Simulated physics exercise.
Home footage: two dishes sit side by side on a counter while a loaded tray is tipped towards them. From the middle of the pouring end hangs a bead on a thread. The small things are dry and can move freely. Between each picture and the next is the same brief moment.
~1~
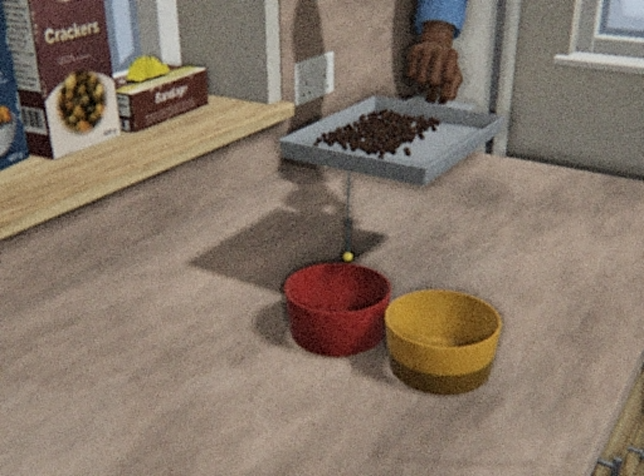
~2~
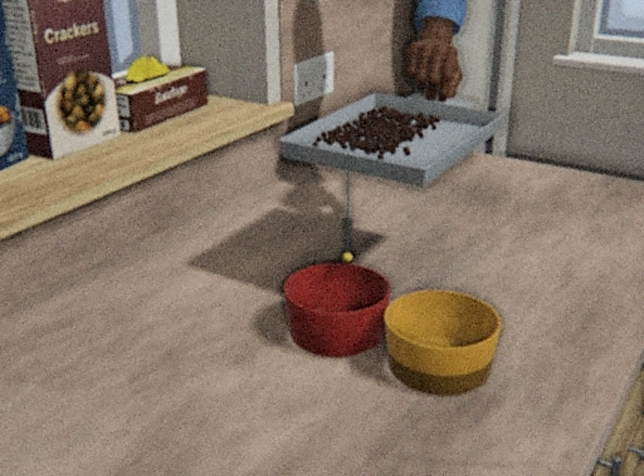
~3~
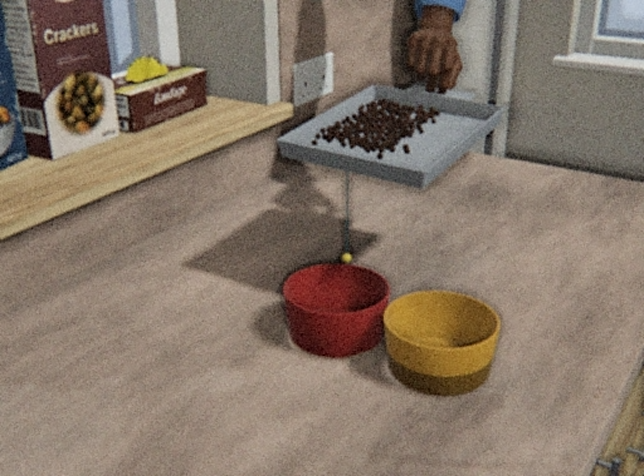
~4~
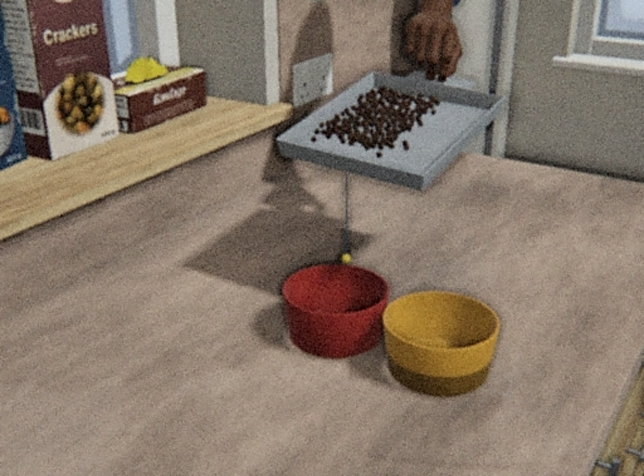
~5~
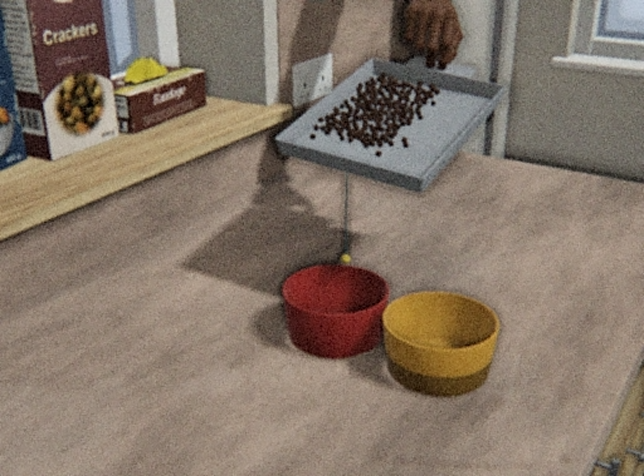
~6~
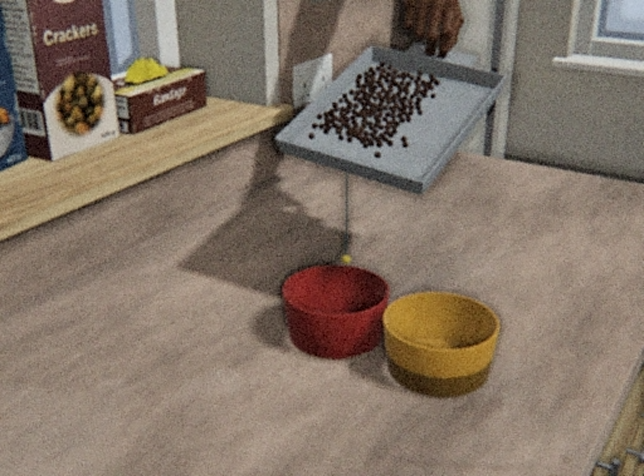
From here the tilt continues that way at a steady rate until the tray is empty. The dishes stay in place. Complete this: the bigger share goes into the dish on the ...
Left.
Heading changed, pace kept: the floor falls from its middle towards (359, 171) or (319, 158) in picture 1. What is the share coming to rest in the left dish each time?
In order: About 60, then 0 percent.
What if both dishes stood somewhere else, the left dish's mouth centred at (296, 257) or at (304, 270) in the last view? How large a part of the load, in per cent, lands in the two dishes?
Result: 70 % and 80 %.
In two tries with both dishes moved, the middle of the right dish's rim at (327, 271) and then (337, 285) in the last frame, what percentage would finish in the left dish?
You'd get 0 in a hundred the first time and 0 in a hundred the second.
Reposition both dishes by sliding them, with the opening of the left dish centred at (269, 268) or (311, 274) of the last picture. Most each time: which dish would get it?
Try 1 - the dish at right; try 2 - the dish at right.
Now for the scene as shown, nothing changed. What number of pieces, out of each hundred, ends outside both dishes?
Near 20 %.
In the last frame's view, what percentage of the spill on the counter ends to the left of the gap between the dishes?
I reckon around 40 per cent.
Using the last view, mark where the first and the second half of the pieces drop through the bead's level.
Points: About (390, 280), then about (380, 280).
Just after the last frame, tray tipped steeply; the larger part on the tray; just a few in the right dish; just a few in the left dish; just a few outside both; about a tenth in the air.
A moment on, tray tipped past a quarter turn; roughly a third on the tray; about a tenth in the right dish; about a tenth in the left dish; about a tenth outside both; roughly a third in the air.
Further on, tray tipped past a quarter turn; roughly a quarter in the right dish; roughly half in the left dish; roughly a quarter outside both.
When it is over, tray tipped past a quarter turn; roughly a quarter in the right dish; roughly half in the left dish; roughly a quarter outside both.
